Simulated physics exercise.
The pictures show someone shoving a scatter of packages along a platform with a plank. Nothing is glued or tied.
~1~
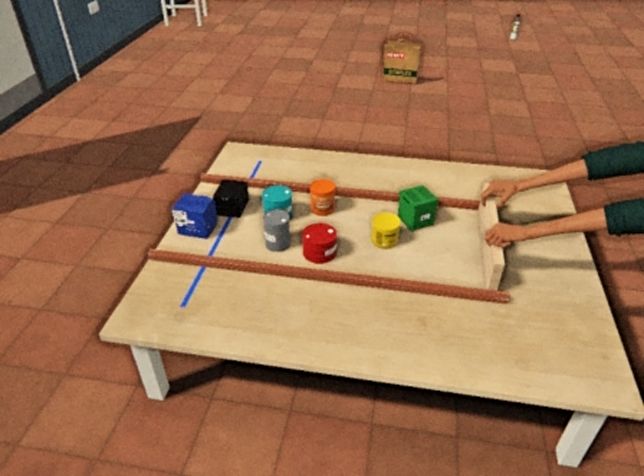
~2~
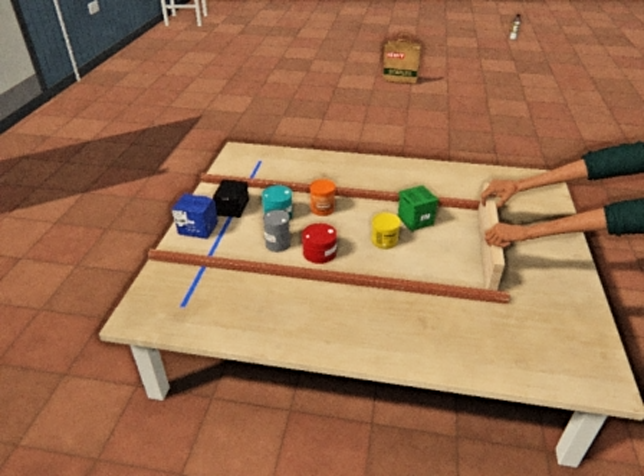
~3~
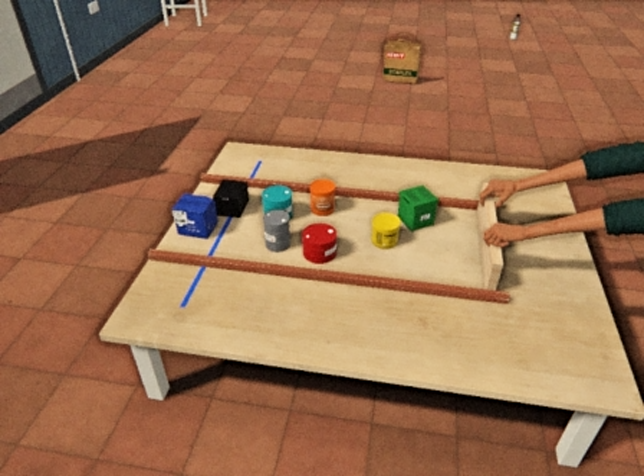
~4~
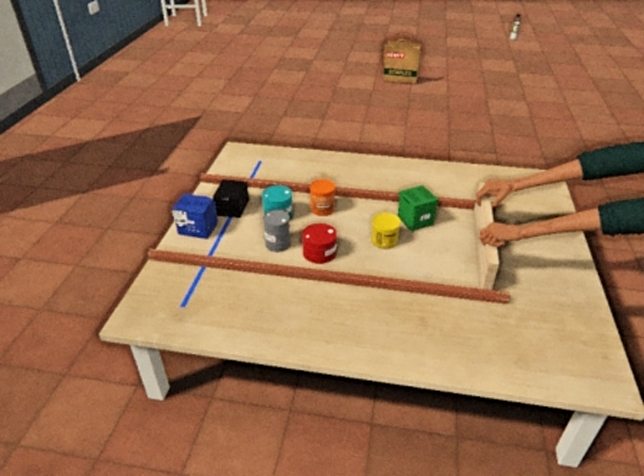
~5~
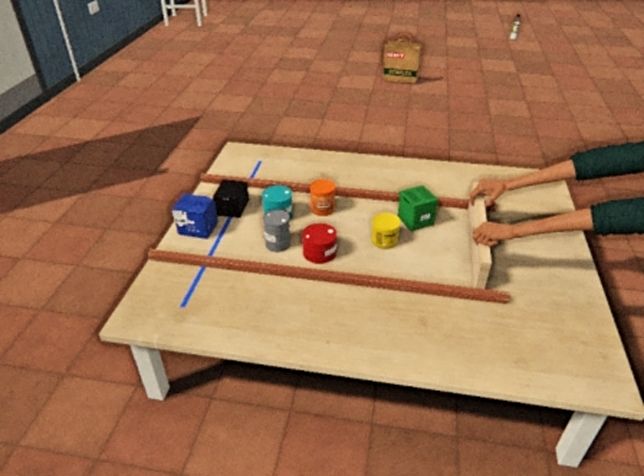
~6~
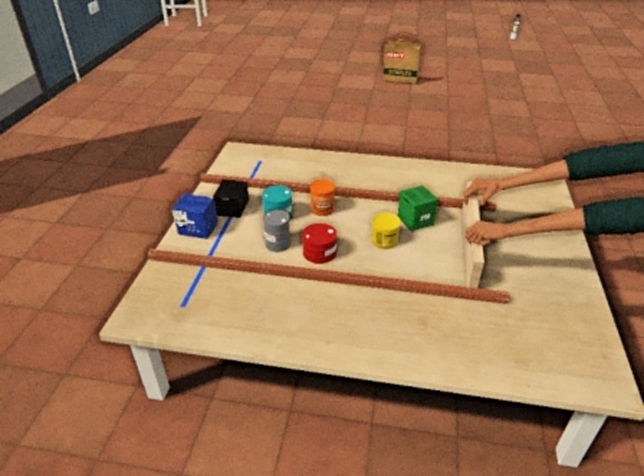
At the start, two hands hold a plank upright at the right end of a wooden table, with colorful containers scattered between two rails and a blue tape line at left. The hands then slide the plank slightly leftward, while the containers all stay still.
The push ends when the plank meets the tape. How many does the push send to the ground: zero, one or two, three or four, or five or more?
In the end the number that fall off is one or two.
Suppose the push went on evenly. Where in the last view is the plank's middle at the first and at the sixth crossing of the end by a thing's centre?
Its middle is around (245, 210) and later (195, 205).
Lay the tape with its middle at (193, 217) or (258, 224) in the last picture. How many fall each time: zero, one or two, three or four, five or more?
In that order: More than four; not one.
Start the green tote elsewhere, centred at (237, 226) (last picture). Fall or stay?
From there it comes down.
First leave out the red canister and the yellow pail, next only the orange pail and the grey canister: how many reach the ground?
0 in the first case, 0 in the second.
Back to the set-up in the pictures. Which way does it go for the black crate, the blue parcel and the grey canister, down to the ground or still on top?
The black crate is lost; the blue parcel goes over; the grey canister holds on.
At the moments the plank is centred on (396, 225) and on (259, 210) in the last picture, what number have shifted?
At the one place 2, at the other 8.
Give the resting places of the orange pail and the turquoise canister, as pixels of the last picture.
The orange pail at (201, 183), the turquoise canister at (197, 199).
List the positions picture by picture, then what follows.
Blue parcel (196, 216); black crate (231, 198); turquoise canister (278, 205); plank (490, 235); tape (228, 221), in the first frame.
Black crate (231, 198); green tote (417, 209), in the second frame.
Turquoise canister (278, 205); grey canister (277, 231), in the third frame.
Blue parcel (196, 216); yellow pail (385, 231), in the fourth frame.
Black crate (231, 198); orange pail (323, 198), in the fifth frame.
Blue parcel (196, 216); black crate (231, 198); turquoise canister (278, 205); plank (472, 233); tape (228, 221), in the sixth frame.
Soon after, none off yet; blue parcel at rest near (196, 216); black crate at rest near (231, 198); turquoise canister at rest near (278, 205).
By the end, the number that fall off is one or two; fallen, black crate and blue parcel.
